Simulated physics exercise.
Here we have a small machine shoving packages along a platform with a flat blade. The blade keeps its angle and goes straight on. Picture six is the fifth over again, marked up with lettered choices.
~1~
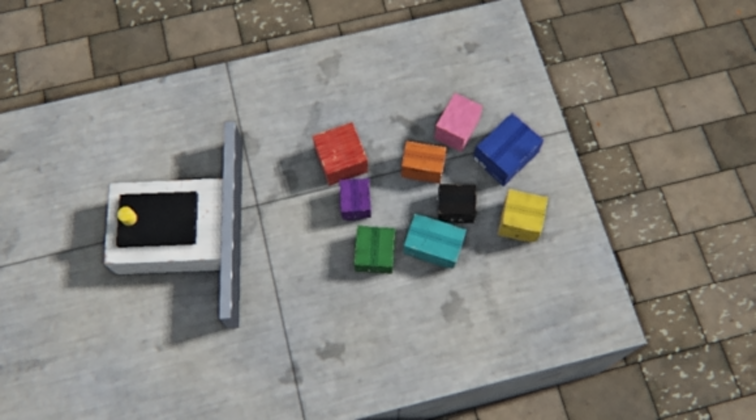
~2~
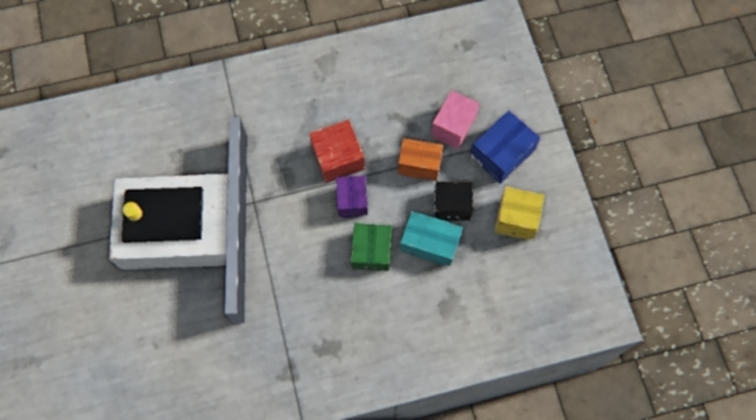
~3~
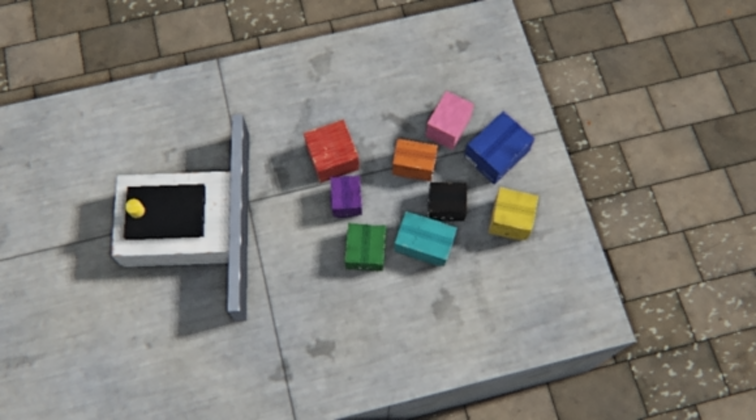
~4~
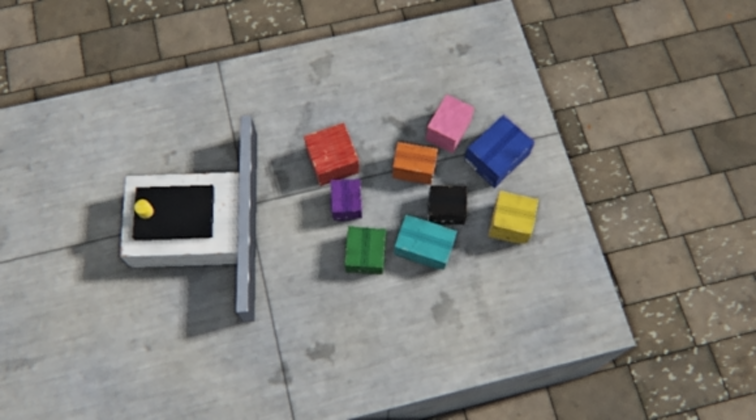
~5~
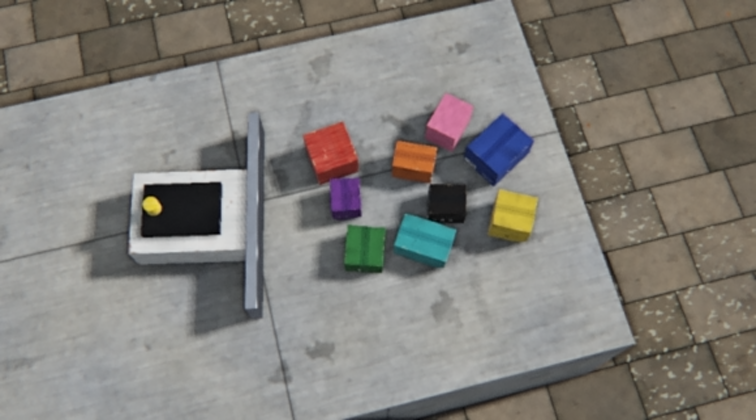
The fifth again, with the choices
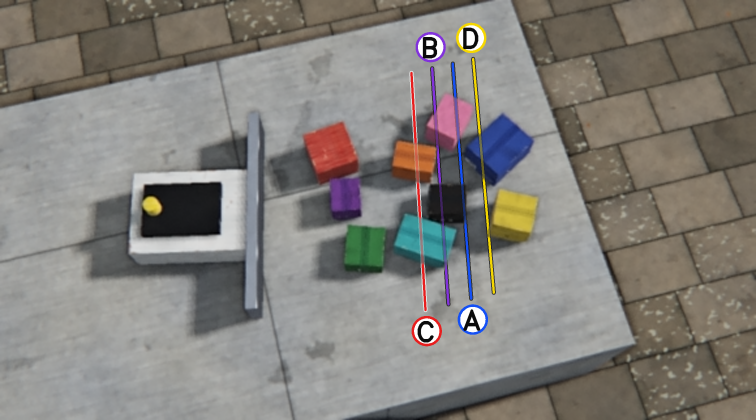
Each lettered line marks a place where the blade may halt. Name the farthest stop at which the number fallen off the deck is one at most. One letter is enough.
Up to line A.
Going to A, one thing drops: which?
The blue box.
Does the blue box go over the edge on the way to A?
By then, yes.
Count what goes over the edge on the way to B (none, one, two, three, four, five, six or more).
By then, none.
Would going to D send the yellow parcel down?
By then, yes.
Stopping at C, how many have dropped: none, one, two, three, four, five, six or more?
In all, none.
On the marked copy, A at (461, 175); B at (440, 180); C at (418, 185); D at (483, 169).
With A. Early on, robot (266, 191); red crate (356, 154); purple parcel (351, 198).
Further on, robot (341, 173); blue box (523, 147); yellow parcel (521, 214).
At the end, robot (398, 160); blue box over the edge; yellow parcel (576, 202); one fallen.
As for the rest, B is within the limit but short; C is within the limit but short; D drops two.
